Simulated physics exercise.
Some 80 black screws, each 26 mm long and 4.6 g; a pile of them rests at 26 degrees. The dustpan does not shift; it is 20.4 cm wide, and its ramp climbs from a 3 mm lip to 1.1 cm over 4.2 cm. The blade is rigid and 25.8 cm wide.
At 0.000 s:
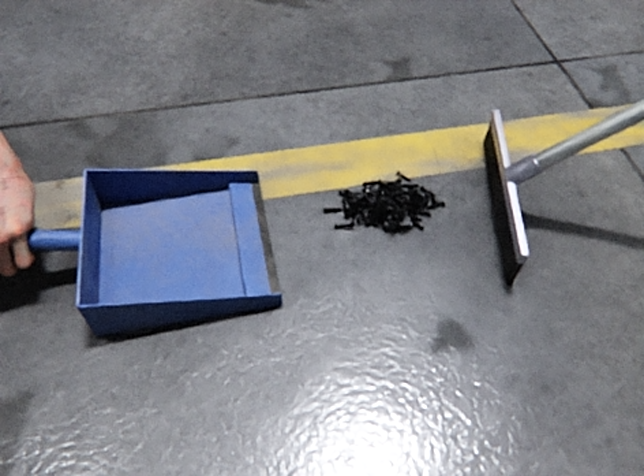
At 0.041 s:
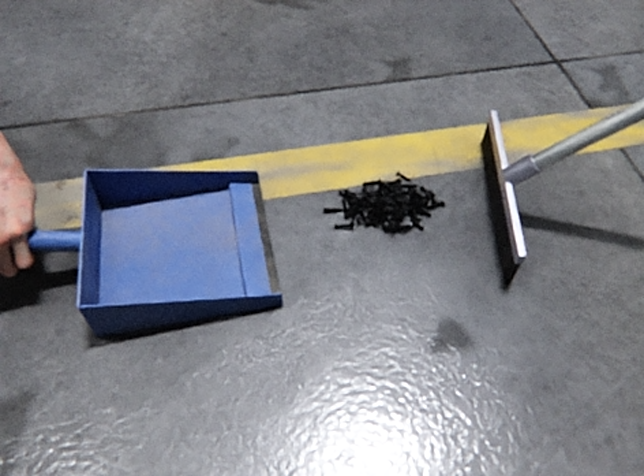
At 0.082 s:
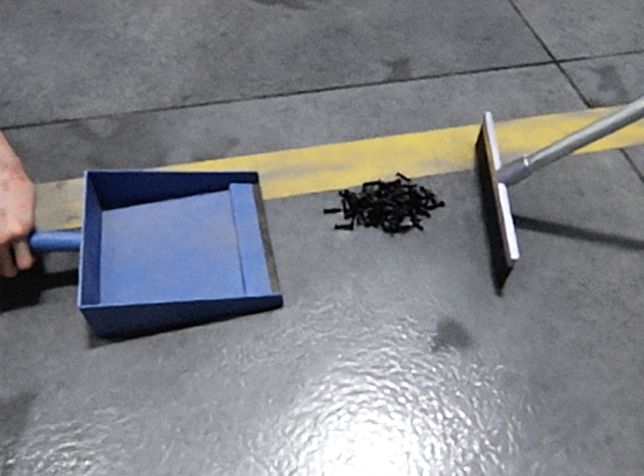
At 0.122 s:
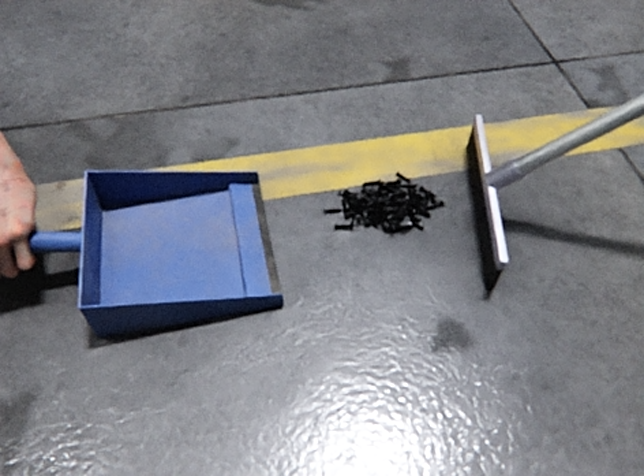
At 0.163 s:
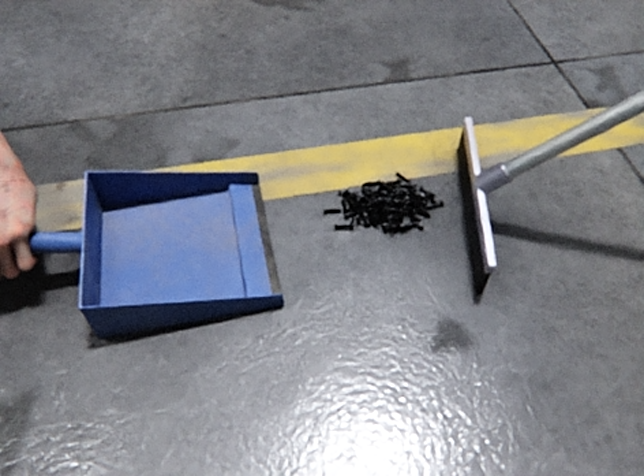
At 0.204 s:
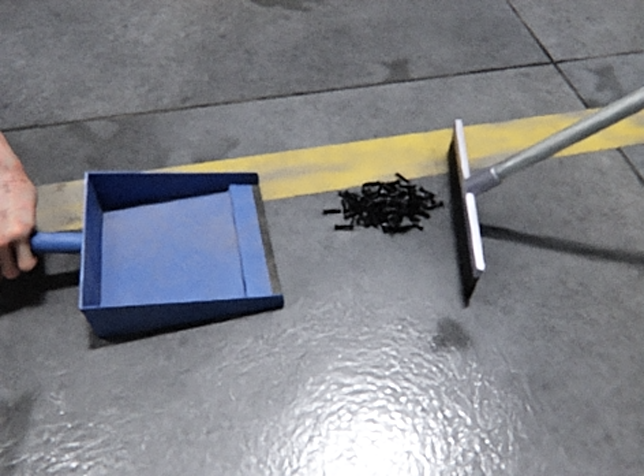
On a gray concrete floor crossed by a yellow stripe, a hand at the left holds a blue dustpan still, facing a small pile of black screws. From the right, a flat blade on a metal handle barely moves at first, then slides steadily left, closing the gap to the undisturbed pile.
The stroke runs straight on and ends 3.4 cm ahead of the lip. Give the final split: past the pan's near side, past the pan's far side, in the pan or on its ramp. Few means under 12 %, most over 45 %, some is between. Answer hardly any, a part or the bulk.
Past the pan's near side: Hardly any; past the pan's far side: Hardly any; in the pan or on its ramp: Hardly any.
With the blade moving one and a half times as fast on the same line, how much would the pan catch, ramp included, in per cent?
It would be near 0 per cent.
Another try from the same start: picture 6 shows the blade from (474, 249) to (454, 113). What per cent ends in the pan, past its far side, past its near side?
Pan 0, far 35, near 0.
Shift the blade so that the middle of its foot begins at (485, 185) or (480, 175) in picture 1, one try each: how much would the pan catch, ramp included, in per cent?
Some 0 and 0 per cent.
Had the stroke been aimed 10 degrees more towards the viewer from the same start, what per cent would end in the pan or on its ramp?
Then about 0 per cent.
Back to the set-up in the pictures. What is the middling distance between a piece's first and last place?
About 12 cm.
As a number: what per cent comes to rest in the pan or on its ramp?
Some 0 per cent.
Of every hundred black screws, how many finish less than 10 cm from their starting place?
Roughly 15 per cent.
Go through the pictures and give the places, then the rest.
Blade from (522, 259) to (494, 118), moved 0.0 cm, 0 of the pieces shifted so far; middle of the pieces at (387, 201); pan at (171, 254), in the first picture.
Blade from (519, 259) to (492, 118), moved 0.3 cm, 0 of the pieces shifted so far; middle of the pieces at (387, 201), in the second picture.
Blade from (512, 261) to (486, 120), moved 1.3 cm, 0 of the pieces shifted so far; middle of the pieces at (387, 201), in the third picture.
Blade from (501, 265) to (477, 123), moved 2.8 cm, 0 of the pieces shifted so far; middle of the pieces at (387, 202), in the fourth picture.
Blade from (490, 268) to (467, 125), moved 4.3 cm, 0 of the pieces shifted so far; middle of the pieces at (387, 202), in the fifth picture.
Blade from (478, 272) to (457, 128), moved 5.9 cm, 0 of the pieces shifted so far; middle of the pieces at (387, 202); pan at (172, 256). Its pace works out near 0.38 m/s, heading 9 degrees towards the viewer's side, in the sixth picture.
After 0.46 s, middle of the blade 16 cm from the lip; 0 % over the lip, far side 0 %, near side 0 %.
After 0.62 s, middle of the blade 10 cm from the lip; 0 % over the lip, far side 0 %, near side 0 %.
After 0.91 s, middle of the blade 7 cm from the lip; 0 % over the lip, far side 0 %, near side 0 %.
At rest (1.7 s), near side 0 %, far side 0 %, pan 0 %, in front of the lip or behind the blade 100 %.
